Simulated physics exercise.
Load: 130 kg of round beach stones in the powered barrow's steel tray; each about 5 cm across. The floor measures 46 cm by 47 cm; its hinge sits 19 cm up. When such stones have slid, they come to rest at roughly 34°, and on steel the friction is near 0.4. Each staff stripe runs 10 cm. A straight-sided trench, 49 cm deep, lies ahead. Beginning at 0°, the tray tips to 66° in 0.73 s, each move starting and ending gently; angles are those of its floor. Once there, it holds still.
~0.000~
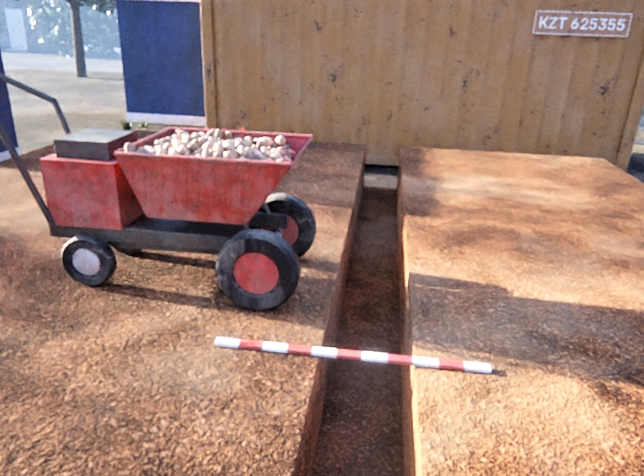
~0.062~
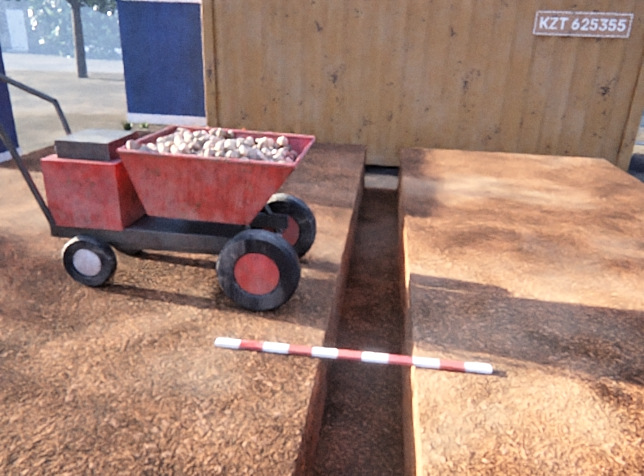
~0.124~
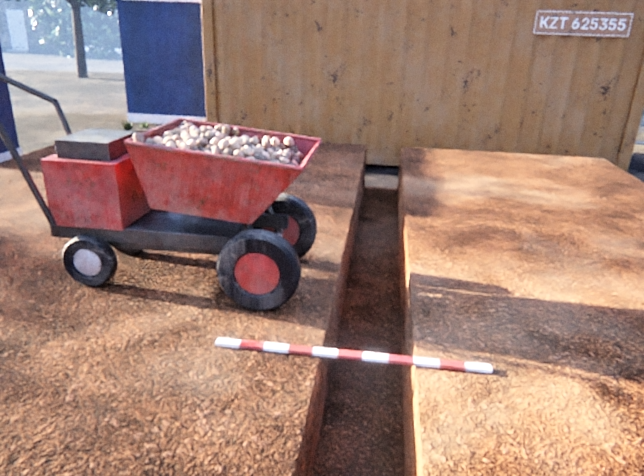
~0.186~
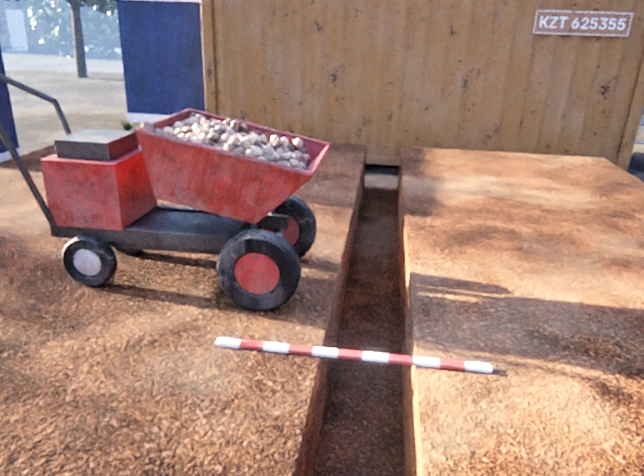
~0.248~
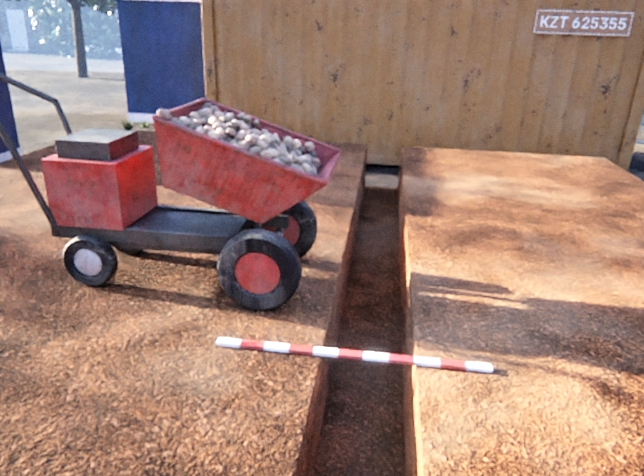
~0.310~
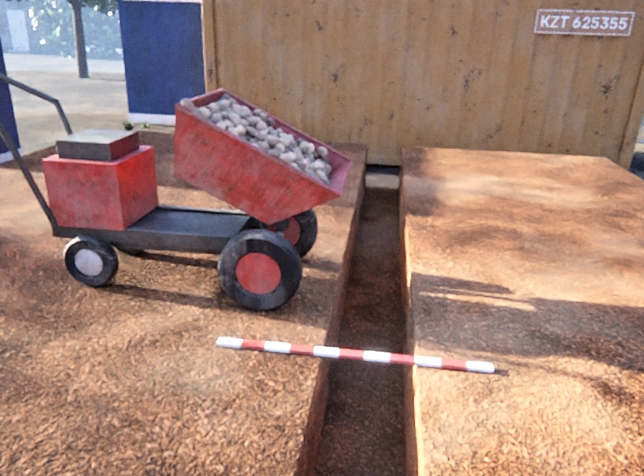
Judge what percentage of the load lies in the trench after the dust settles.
About 46 %.
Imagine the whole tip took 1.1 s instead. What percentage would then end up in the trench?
Around 55 per cent would end in the trench.
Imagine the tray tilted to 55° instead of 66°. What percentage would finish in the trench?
I'd expect around 30 in a hundred.
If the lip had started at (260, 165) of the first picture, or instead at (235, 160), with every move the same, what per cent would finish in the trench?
Estimates: 75 % then 95 %.
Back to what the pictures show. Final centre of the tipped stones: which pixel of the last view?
The middle should be near (429, 289).
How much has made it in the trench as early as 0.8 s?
15 per cent, give or take.
After 0.6 s the floor is at 56°; 100 % in the tray; the foremost stones are at (369, 219).
After 0.8 s the floor is at 66°; 69 % in the tray, 13 % in the trench, 18 % past the trench; the foremost stones are at (452, 289).
After 1.2 s the floor is at 66°; 30 % in the tray, 17 % in the trench, 53 % past the trench; the foremost stones are at (592, 296).
After 3.1 s the floor is at 66°; 0 % in the tray, 46 % in the trench, 54 % past the trench; the foremost stones are past the picture's edge.
